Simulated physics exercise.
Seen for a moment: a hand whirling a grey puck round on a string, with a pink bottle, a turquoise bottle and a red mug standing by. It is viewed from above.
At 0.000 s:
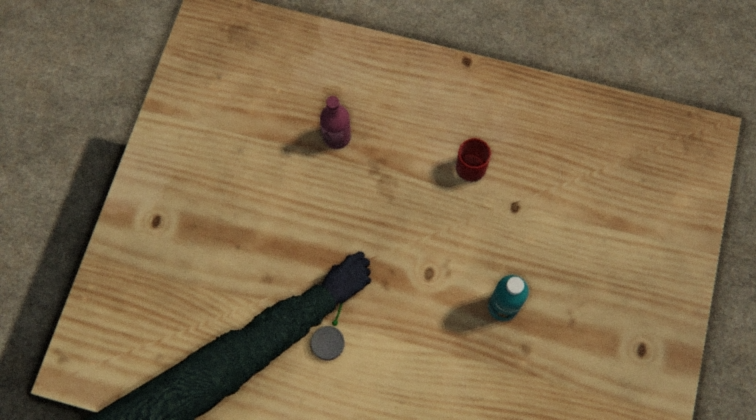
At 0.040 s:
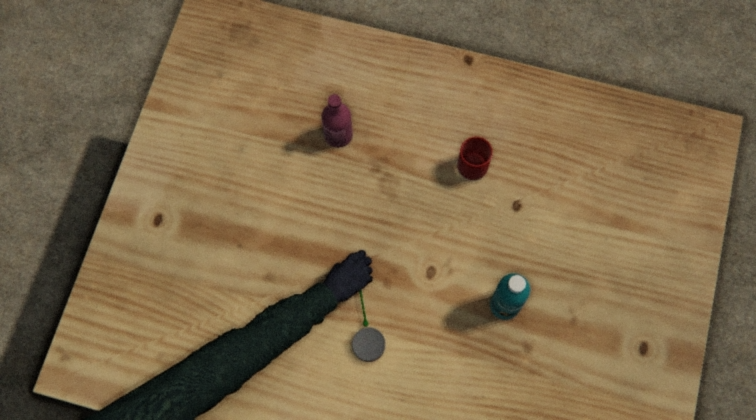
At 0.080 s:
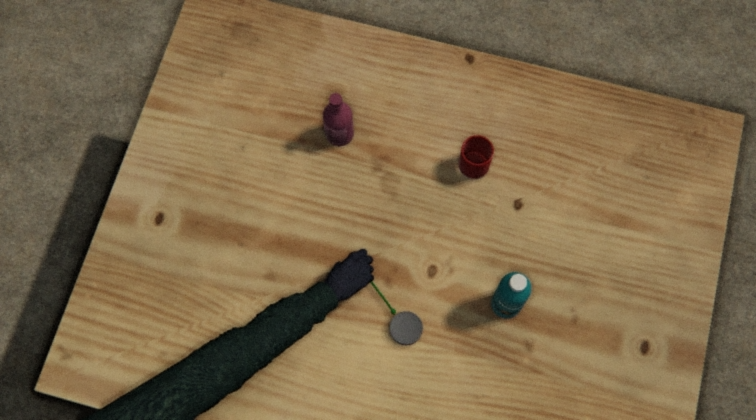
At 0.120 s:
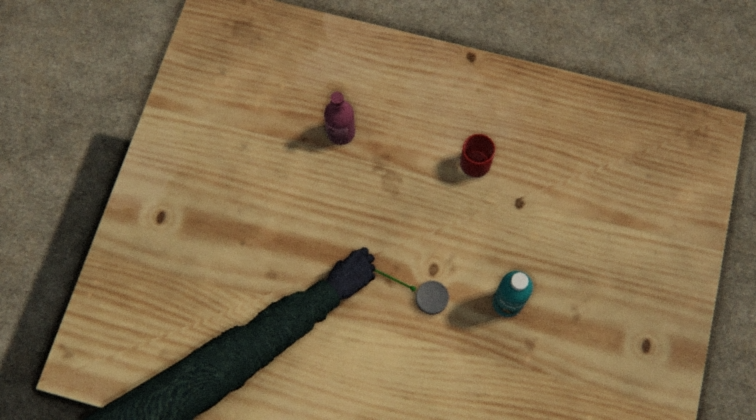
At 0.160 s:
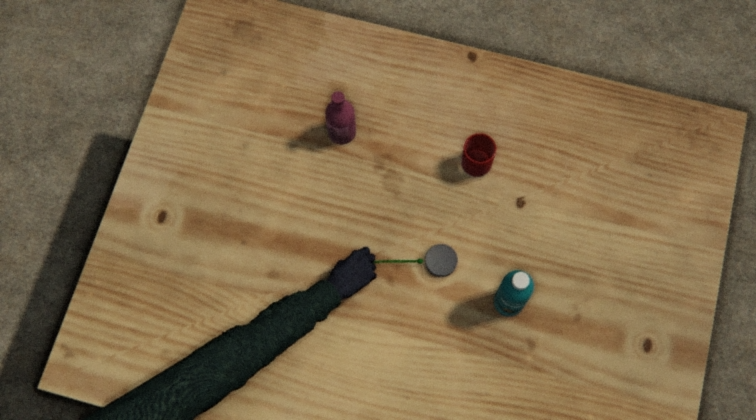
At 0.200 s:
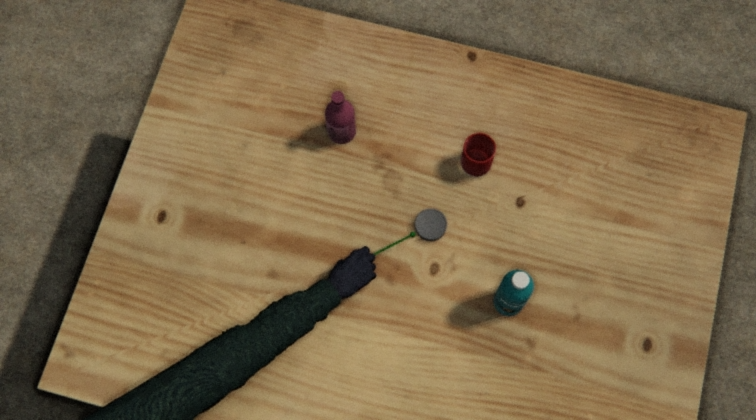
A dark-gloved hand, its green-sleeved arm reaching in from the lower left, whirls a grey puck on a green string over a pale wooden table seen from above. A pink bottle stands at upper left, a red mug right of it, and a turquoise bottle with a white cap at lower right. The puck swings anticlockwise from below the hand round to its upper right, while the hand stays nearly still.
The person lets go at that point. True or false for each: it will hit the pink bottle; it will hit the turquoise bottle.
That it hits the pink bottle is true; that it hits the turquoise bottle is false.
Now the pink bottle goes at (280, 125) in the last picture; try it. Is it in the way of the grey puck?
There it is spared.
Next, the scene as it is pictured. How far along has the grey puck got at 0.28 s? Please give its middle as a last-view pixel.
Somewhere around (387, 171), I reckon.
Around 0.28 s, puck near (386, 171).
Around 0.40 s, puck near (352, 129); pink bottle pushed aside.
Finally, puck near (350, 125); pink bottle pushed aside. The pink bottle is struck and the turquoise bottle remains clear.
